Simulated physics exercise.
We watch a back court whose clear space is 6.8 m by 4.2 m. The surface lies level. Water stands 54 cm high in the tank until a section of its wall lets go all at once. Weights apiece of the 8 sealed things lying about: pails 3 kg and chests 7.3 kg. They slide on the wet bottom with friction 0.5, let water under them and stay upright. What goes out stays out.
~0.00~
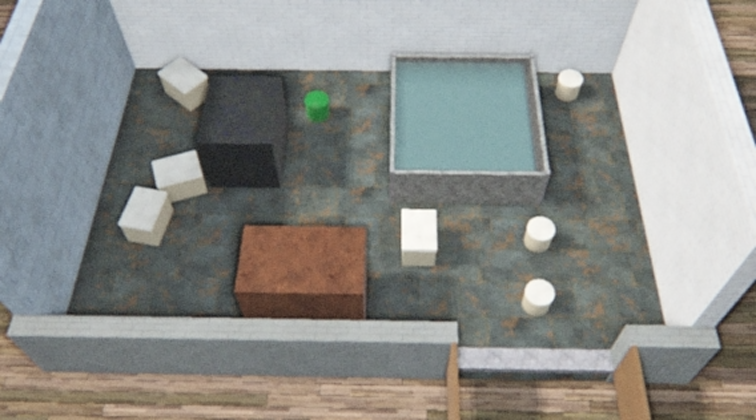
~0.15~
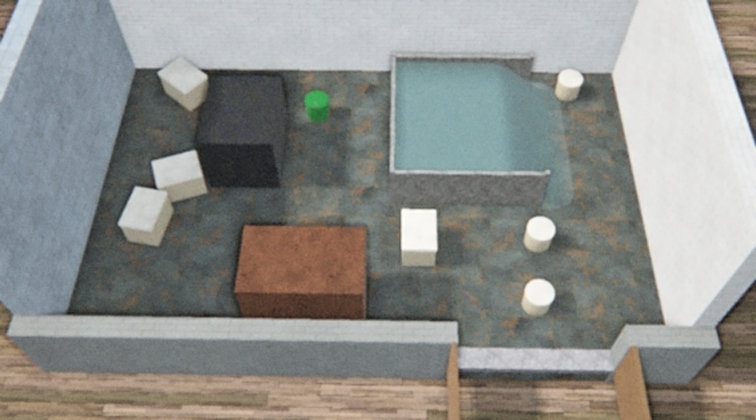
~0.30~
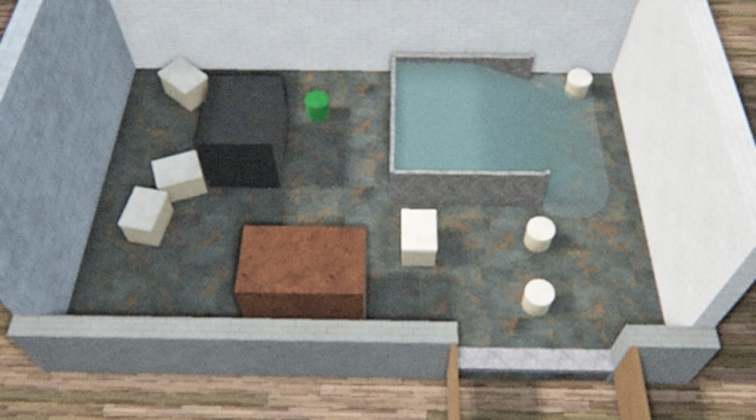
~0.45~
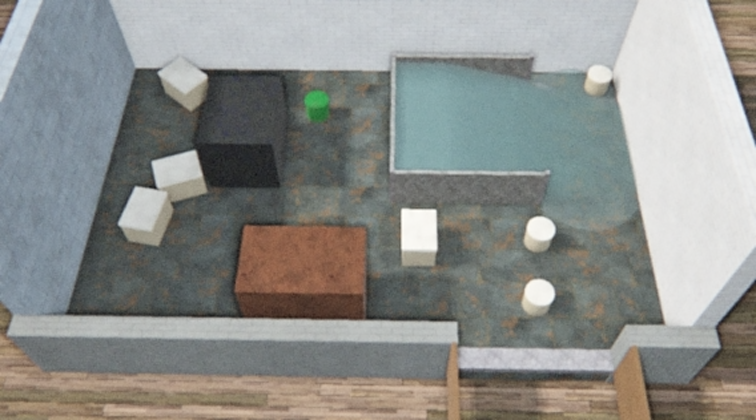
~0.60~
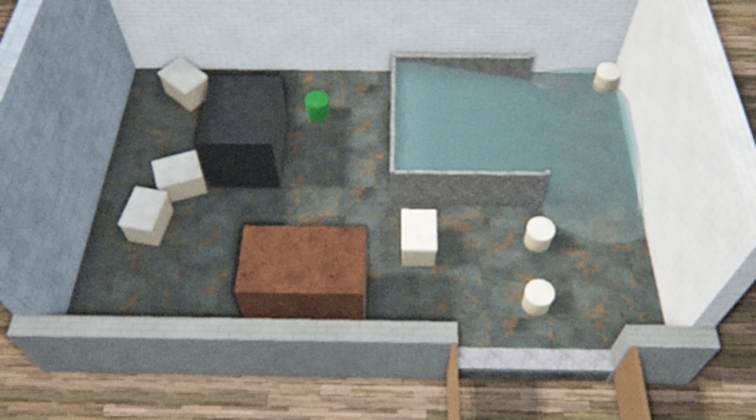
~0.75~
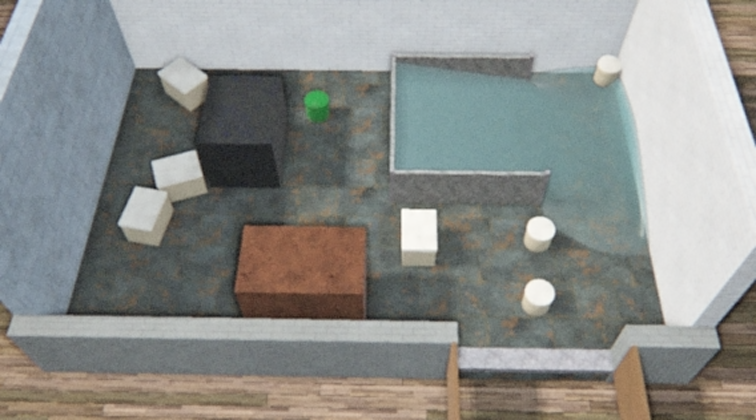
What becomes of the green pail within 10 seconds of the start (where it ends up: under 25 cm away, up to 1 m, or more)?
The green pail holds its place.
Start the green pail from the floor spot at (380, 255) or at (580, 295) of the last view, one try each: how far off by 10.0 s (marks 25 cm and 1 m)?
In that order: It gets carried off; it travels far.
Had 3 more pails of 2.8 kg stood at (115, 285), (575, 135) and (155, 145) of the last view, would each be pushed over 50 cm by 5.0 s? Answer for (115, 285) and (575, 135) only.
In that order: Less, over.
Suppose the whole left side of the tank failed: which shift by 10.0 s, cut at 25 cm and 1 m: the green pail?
Then the green pail travels far.
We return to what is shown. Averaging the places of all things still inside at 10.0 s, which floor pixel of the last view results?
Around (337, 181).
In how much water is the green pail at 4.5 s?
Roughly 2 cm.
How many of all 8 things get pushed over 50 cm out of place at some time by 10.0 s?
I count 5.
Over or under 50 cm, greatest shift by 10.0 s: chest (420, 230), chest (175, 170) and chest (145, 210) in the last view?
In that order: More, short of it, less.
After 2.0 s the green pail is near (317, 100), 0.0 m from its start, aground; 0 of 8 are out; 1 afloat.
After 4.5 s the green pail is near (317, 100), 0.0 m from its start, aground; 0 of 8 are out; 3 afloat.
After 7.0 s the green pail is near (317, 100), 0.0 m from its start, aground; 0 of 8 are out; 3 afloat.
After 10.0 s the green pail is near (319, 98), 0.1 m from its start, afloat; 0 of 8 are out; 3 afloat.
